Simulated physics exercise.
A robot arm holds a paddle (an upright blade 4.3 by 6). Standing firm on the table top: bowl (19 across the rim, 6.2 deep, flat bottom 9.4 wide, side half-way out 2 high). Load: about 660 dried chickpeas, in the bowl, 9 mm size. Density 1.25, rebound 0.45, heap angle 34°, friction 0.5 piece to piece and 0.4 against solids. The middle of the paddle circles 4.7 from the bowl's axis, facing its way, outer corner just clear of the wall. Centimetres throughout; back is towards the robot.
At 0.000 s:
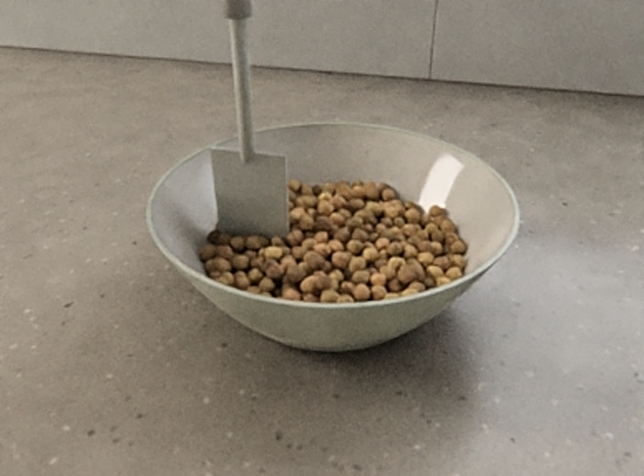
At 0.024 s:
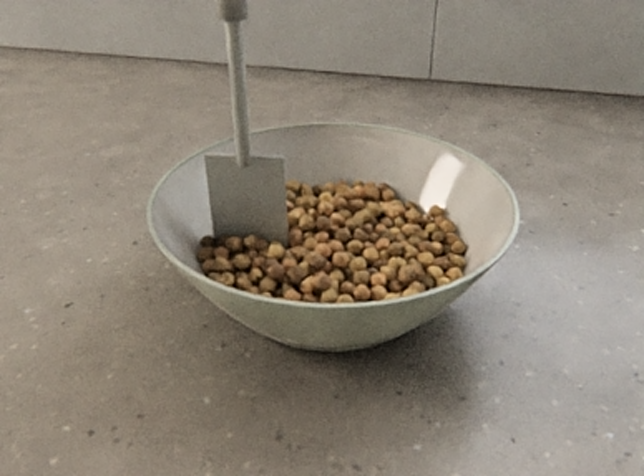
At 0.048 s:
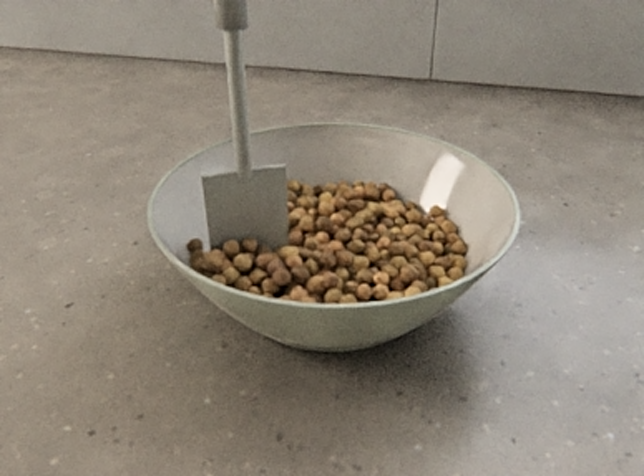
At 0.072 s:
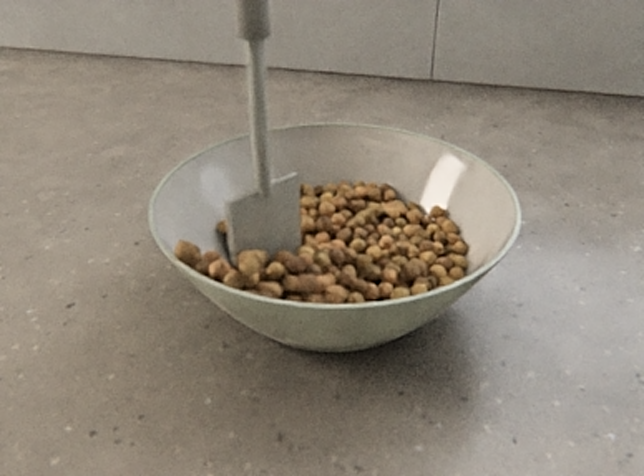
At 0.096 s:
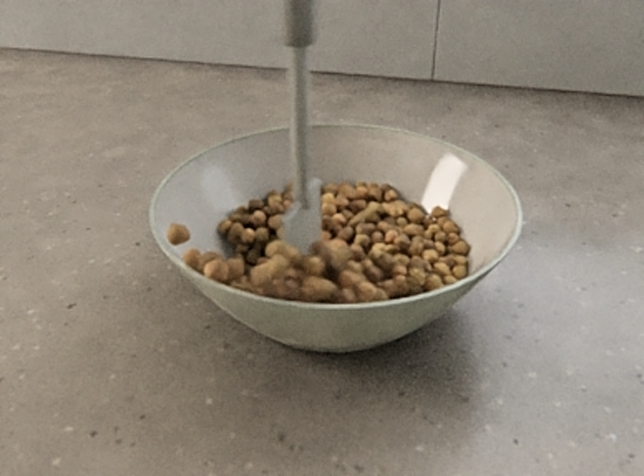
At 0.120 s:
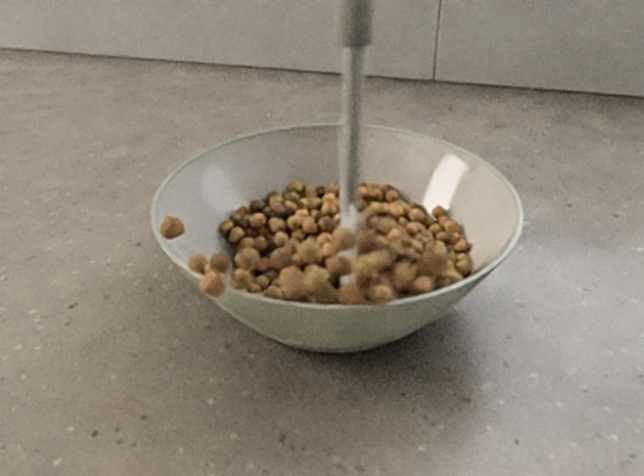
Upright grey paddle sweeping from the left around the near side of a pale bowl of chickpeas, turning edge-on and scattering some.
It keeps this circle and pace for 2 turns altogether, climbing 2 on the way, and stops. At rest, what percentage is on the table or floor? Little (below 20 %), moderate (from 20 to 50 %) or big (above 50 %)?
Answer: Moderate; from 20 to 50 % of the dried chickpeas finish on the table or floor.
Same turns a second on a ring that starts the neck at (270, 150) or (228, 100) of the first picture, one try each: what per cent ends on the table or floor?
About 25 and 0 per cent.
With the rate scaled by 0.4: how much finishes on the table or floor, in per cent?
Some 0 per cent.
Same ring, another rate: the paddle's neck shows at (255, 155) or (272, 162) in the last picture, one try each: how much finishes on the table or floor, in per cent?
Some 5 and 10 per cent.
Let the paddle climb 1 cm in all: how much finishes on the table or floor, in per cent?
About 35 per cent.
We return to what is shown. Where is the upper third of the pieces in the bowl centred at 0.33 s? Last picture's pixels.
Near (268, 210).
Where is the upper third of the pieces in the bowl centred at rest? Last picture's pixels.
Around (342, 250).
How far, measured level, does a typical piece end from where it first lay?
Roughly 3 cm.
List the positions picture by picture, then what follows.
Paddle neck at (246, 125), 0° round; upper third of the load around (336, 243), from x 210 to 460, top at y 185; 661 in the bowl, in the first frame.
Paddle neck at (242, 129), 8° round; upper third of the load around (333, 244), from x 205 to 460, top at y 185, in the second frame.
Paddle neck at (242, 143), 31° round; upper third of the load around (330, 249), from x 195 to 460, top at y 185, in the third frame.
Paddle neck at (262, 158), 58° round; upper third of the load around (333, 257), from x 185 to 460, top at y 185, in the fourth frame.
Paddle neck at (301, 168), 85° round; upper third of the load around (343, 260), from x 180 to 460, top at y 185; 659 in the bowl, 2 in flight or on the tool, in the fifth frame.
Paddle neck at (351, 169), 112° round; upper third of the load around (373, 260), from x 170 to 460, top at y 185; 651 in the bowl, 10 in flight or on the tool, in the sixth frame.
By 0.33 s, 346° round, highest piece 13 above the table; 532 in the bowl, 55 on the table or floor, 74 in flight or on the tool.
By 0.54 s, 220° round, highest piece 7 above the table; 493 in the bowl, 165 on the table or floor, 3 in flight or on the tool.
By 0.85 s, 0° round, highest piece 4 above the table; 492 in the bowl, 169 on the table or floor.
By 1.55 s, 0° round, highest piece 4 above the table; 492 in the bowl, 169 on the table or floor.
Final count, 492 in the bowl, 169 on the table or floor. That is 26 % on the table or floor.
